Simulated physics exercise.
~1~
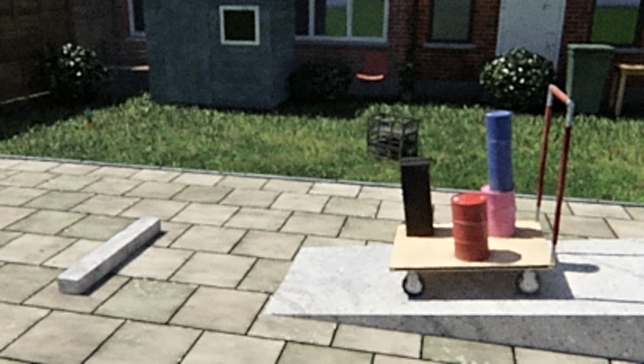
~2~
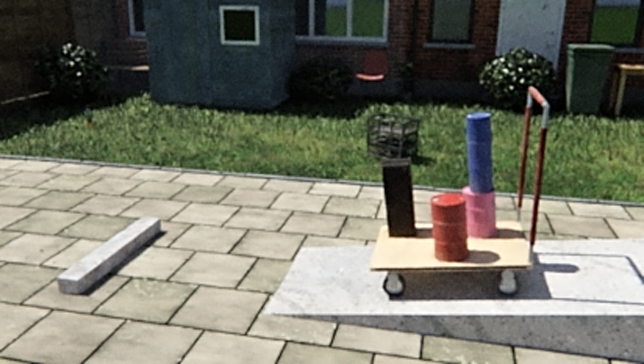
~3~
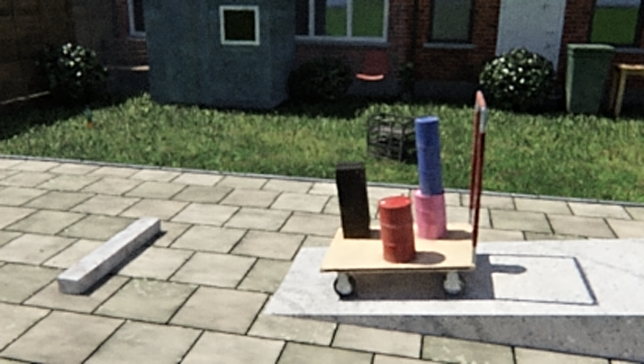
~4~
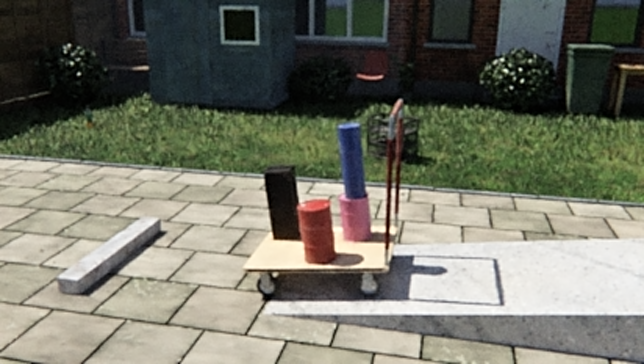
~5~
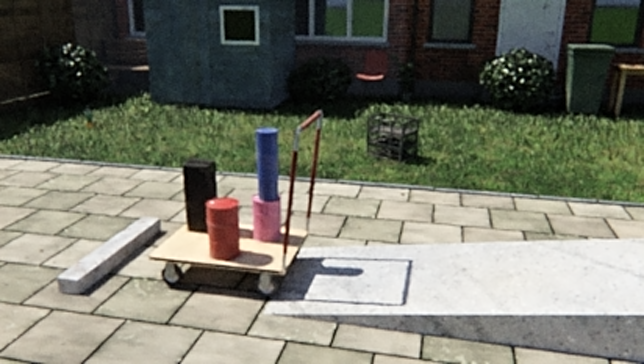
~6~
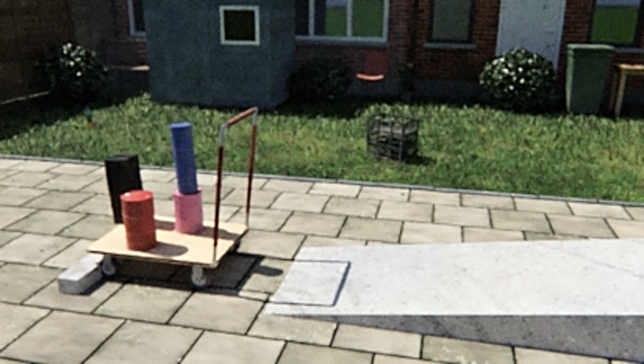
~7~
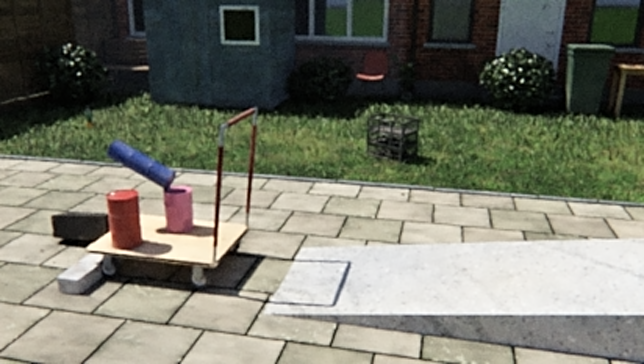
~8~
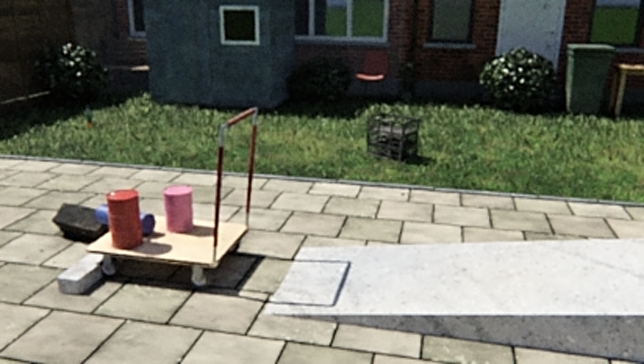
A trolley rolls left down a ramp, stops at a kerb, and two containers topple.
